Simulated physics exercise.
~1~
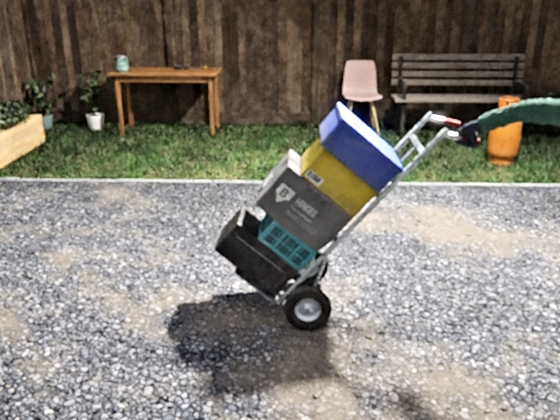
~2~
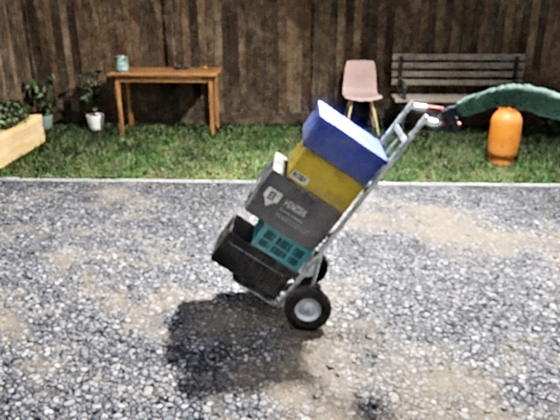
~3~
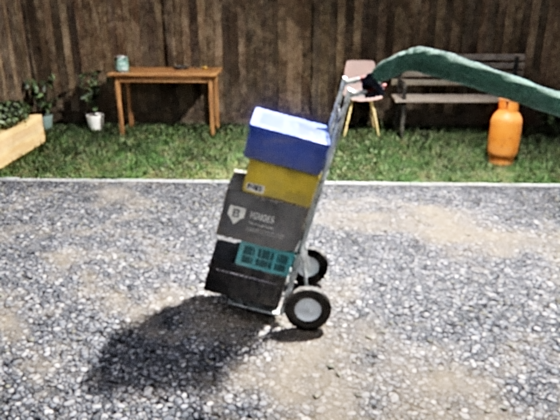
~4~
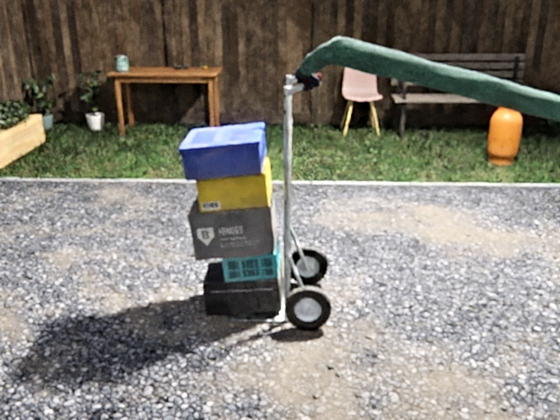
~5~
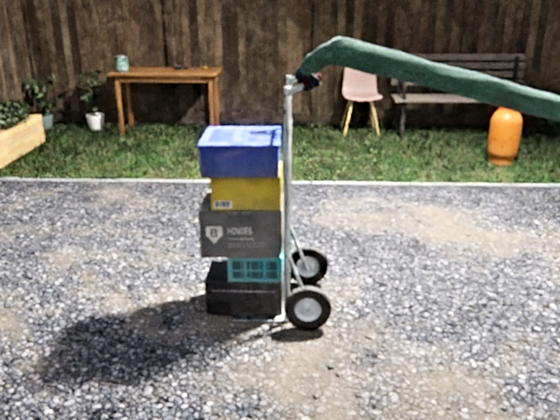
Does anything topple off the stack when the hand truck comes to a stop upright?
No, nothing topples off. The upper boxes lurch to the left and then settle back, and the whole stack is still standing on the truck.
